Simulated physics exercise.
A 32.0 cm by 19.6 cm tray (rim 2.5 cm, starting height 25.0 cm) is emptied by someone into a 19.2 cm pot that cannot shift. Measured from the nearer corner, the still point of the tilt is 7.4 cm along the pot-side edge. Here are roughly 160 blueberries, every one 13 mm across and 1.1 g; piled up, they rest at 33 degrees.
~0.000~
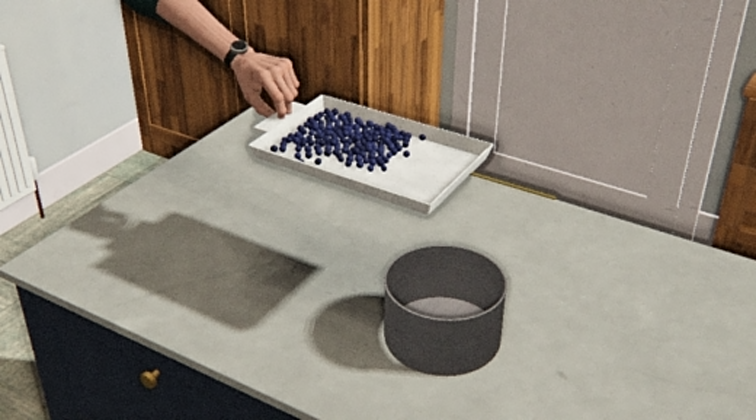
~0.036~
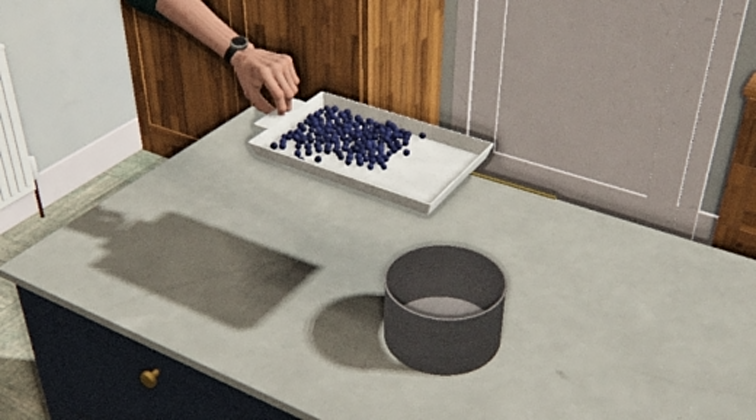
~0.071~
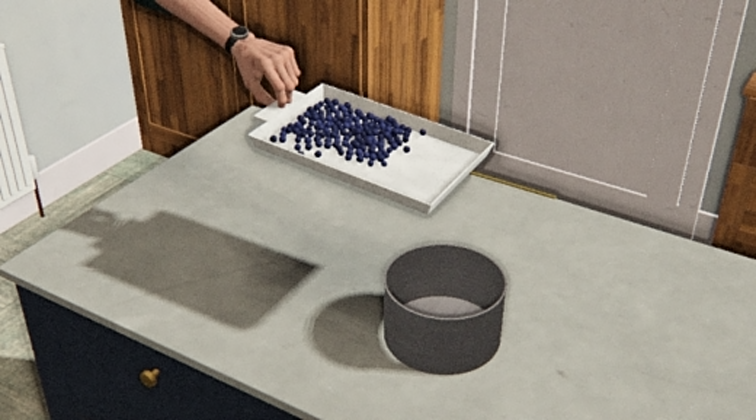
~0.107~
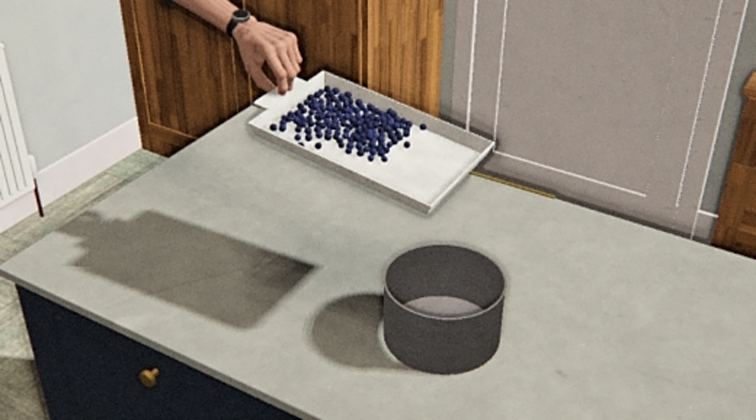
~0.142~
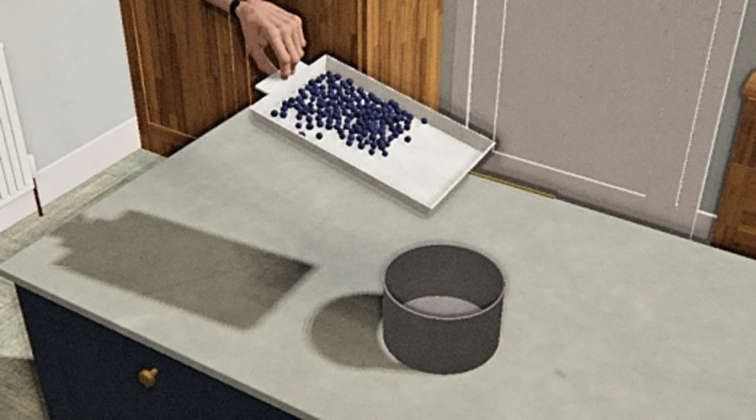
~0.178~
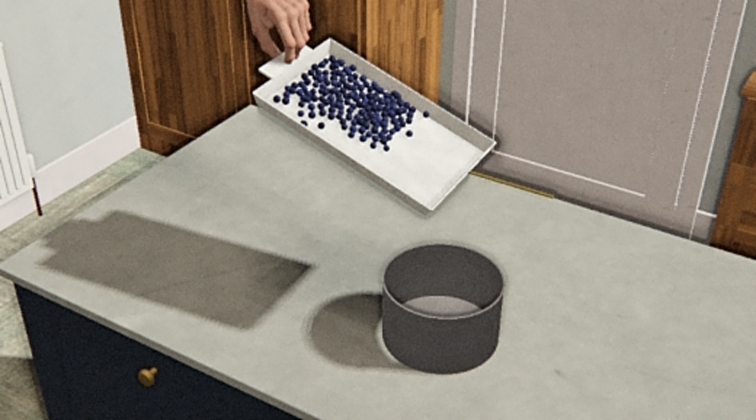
A hand wearing a dark watch holds the handle of a white, shallow-rimmed tray of dark blue blueberries at the back of a pale grey kitchen counter, seen from above at an angle. Wooden panels and a grey door stand behind, with a dark grey round pot at front right. The hand steadily raises the tray's left end, its shadow shifting, while the berries stay clustered and the camera stays still.
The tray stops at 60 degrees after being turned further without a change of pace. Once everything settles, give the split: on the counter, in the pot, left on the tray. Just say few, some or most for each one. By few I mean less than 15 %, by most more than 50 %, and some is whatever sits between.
I would say counter some, pot some, tray some.
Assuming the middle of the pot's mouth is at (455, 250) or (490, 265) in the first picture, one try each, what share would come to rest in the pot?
Estimates: 5 in a hundred and 30 in a hundred.
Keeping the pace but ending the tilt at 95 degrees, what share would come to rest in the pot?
Then about 50 per cent.
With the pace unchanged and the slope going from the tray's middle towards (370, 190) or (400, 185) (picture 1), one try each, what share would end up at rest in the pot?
About 30 per cent on the first try and 35 per cent on the second.
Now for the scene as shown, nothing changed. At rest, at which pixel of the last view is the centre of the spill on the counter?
(596, 381), roughly.
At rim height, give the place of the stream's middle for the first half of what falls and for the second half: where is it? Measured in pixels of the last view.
First half close to (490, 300), second half close to (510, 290).
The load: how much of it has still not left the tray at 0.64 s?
It works out to near 70 per cent of the load.
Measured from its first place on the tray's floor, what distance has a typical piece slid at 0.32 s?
About 1 cm.
After 0.32 s, tilt 42 degrees; the tray holds 100 %, the pot 0 %.
After 0.41 s, tilt 56 degrees; the tray holds 100 %, the pot 0 %.
After 0.64 s, tilt 60 degrees; the tray holds 70 %, the pot 0 %.
At rest (1.8 s), counter 40 %, pot 25 %, tray 40 %.
